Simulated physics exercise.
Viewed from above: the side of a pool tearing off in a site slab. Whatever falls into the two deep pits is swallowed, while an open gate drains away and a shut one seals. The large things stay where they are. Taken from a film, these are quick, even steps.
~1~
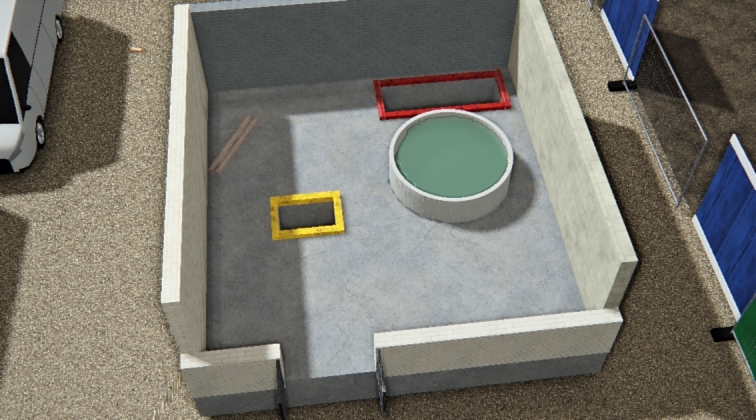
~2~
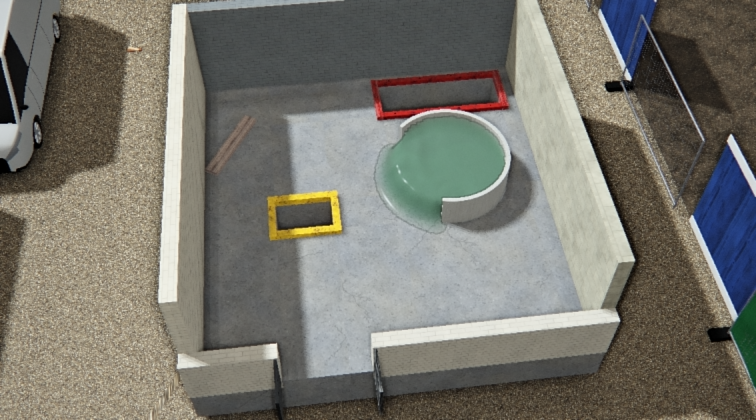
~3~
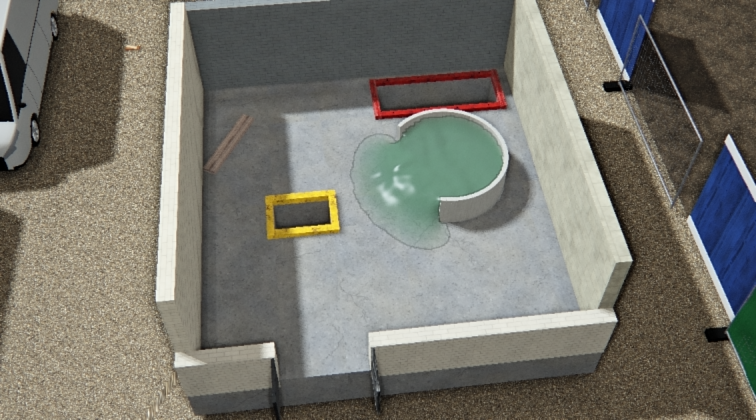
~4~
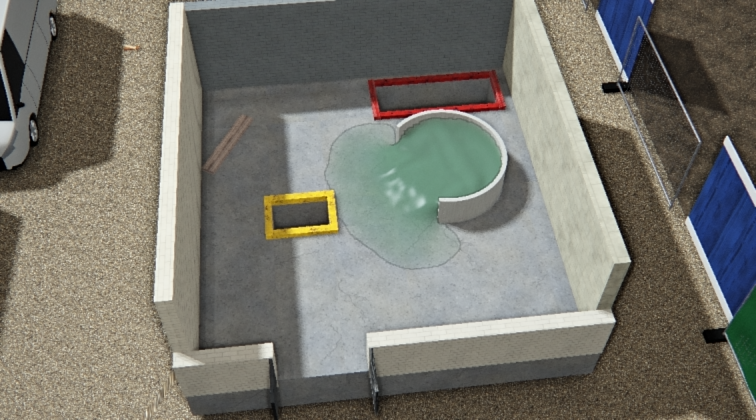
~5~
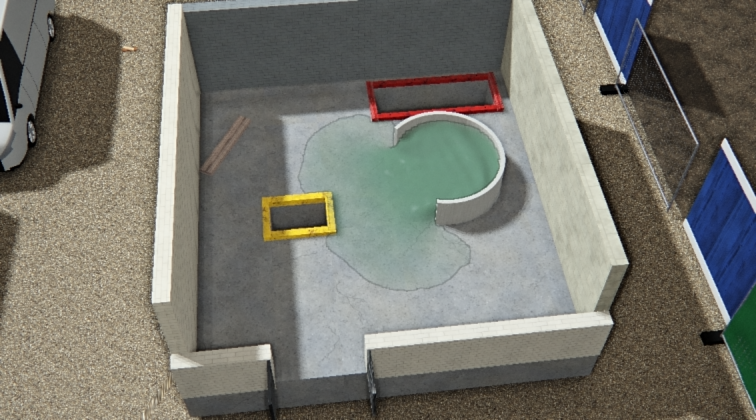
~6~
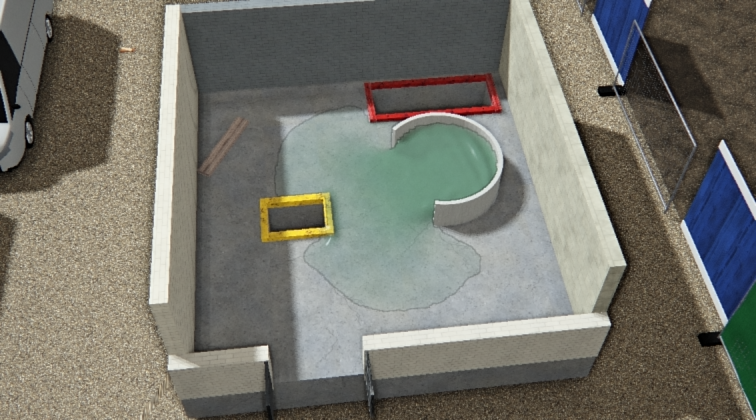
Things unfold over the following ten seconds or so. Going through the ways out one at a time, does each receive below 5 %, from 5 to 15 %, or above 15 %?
Result: The gate swallows beyond fifteen per cent, the yellow pit swallows five to fifteen per cent, the red pit swallows below five per cent.
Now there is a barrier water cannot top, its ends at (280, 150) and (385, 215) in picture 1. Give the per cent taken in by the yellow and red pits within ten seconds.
The yellow pit takes 0 per cent and the red pit 0 per cent.
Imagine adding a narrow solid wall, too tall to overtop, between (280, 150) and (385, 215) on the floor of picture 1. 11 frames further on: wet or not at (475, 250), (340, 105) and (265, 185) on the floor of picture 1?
Taken in turn, the three points are unsoaked, soaked and unsoaked.
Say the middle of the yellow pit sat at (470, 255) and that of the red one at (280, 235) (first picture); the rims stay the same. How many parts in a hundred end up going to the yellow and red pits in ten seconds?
Per cent: Yellow 0, red 15.
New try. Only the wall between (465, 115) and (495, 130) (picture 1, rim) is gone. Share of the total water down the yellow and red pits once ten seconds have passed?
In per cent: Yellow 0, red 30.
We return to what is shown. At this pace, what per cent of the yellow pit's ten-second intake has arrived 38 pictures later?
About 100 per cent.
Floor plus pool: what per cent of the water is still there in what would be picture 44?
About 76 %.
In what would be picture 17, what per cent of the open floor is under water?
That works out to some 60 in a hundred.
A moment on, water covers 50 % of the floor; the gate 0 %, the yellow pit 3 %, the red pit 0 %.
Next, water covers 60 % of the floor; the gate 2 %, the yellow pit 7 %, the red pit 0 %.
Then, water covers 65 % of the floor; the gate 8 %, the yellow pit 8 %, the red pit 0 %.
Later, water covers 75 % of the floor; the gate 16 %, the yellow pit 8 %, the red pit 0 %.
In the end, water covers 90 % of the floor; the gate 22 %, the yellow pit 8 %, the red pit 0 %.
